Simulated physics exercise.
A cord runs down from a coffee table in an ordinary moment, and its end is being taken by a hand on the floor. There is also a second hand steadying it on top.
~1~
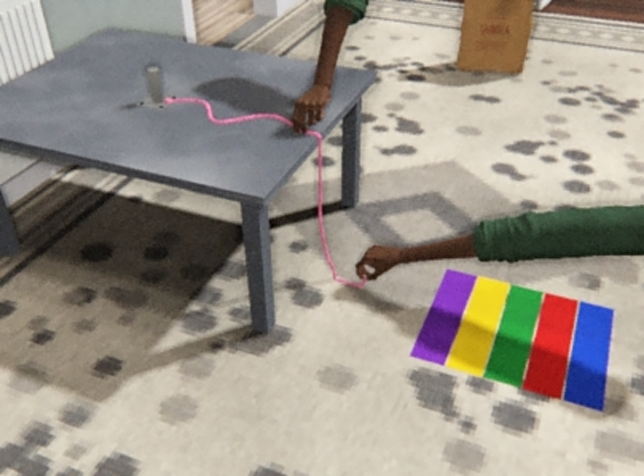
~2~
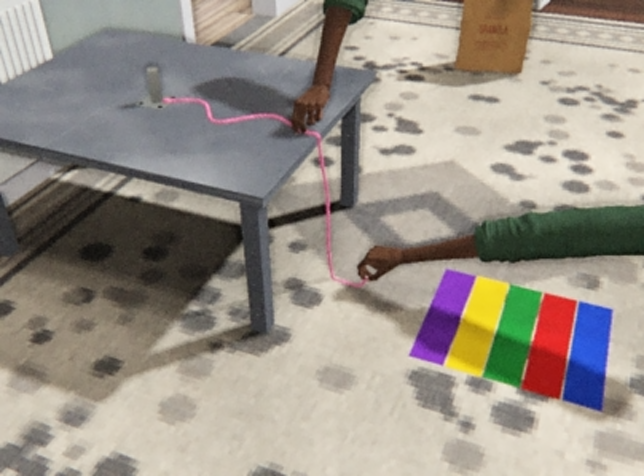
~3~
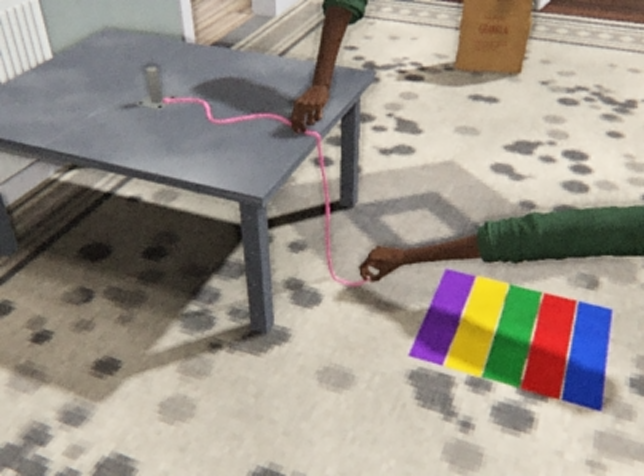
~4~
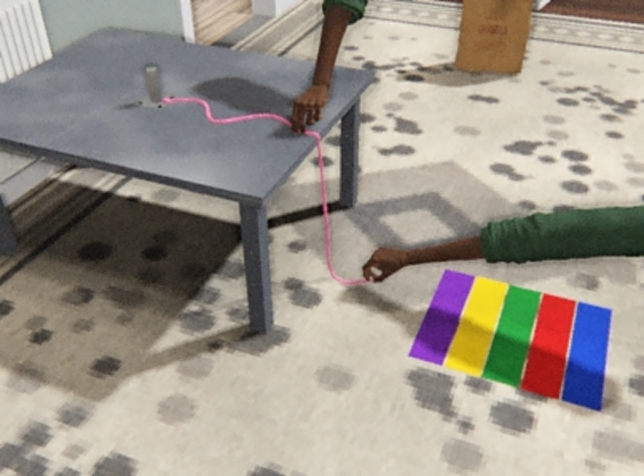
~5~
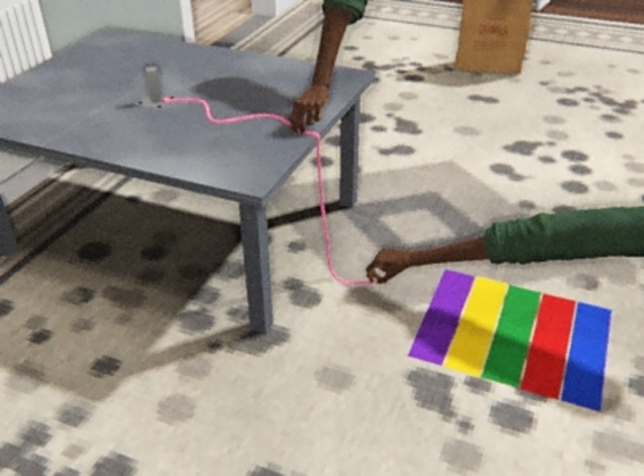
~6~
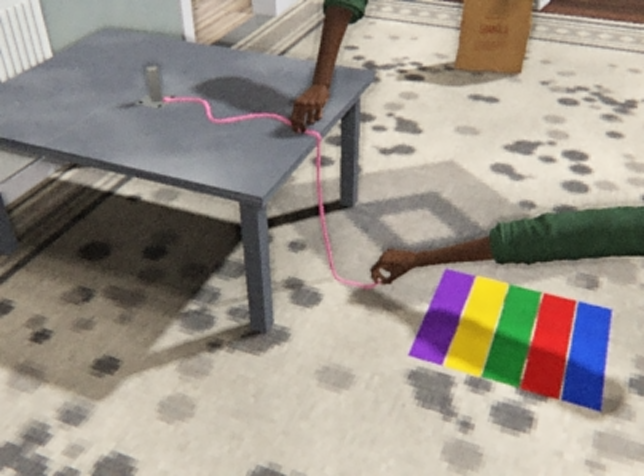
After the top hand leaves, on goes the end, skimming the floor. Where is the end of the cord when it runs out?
Above the green strip.
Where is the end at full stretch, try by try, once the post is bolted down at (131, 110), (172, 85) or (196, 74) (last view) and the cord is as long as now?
Around (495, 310), then (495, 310), then (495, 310).
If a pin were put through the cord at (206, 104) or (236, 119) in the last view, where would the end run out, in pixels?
Approximately (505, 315), then (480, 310).
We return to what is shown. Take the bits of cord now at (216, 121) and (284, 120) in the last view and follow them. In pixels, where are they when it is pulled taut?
One ends up around (241, 117), the other around (307, 131).
Early on, end near (448, 299); over purple.
Midway, end near (488, 310); over yellow.
At the end of the slack, end near (512, 316); over green. It halts on the green strip.
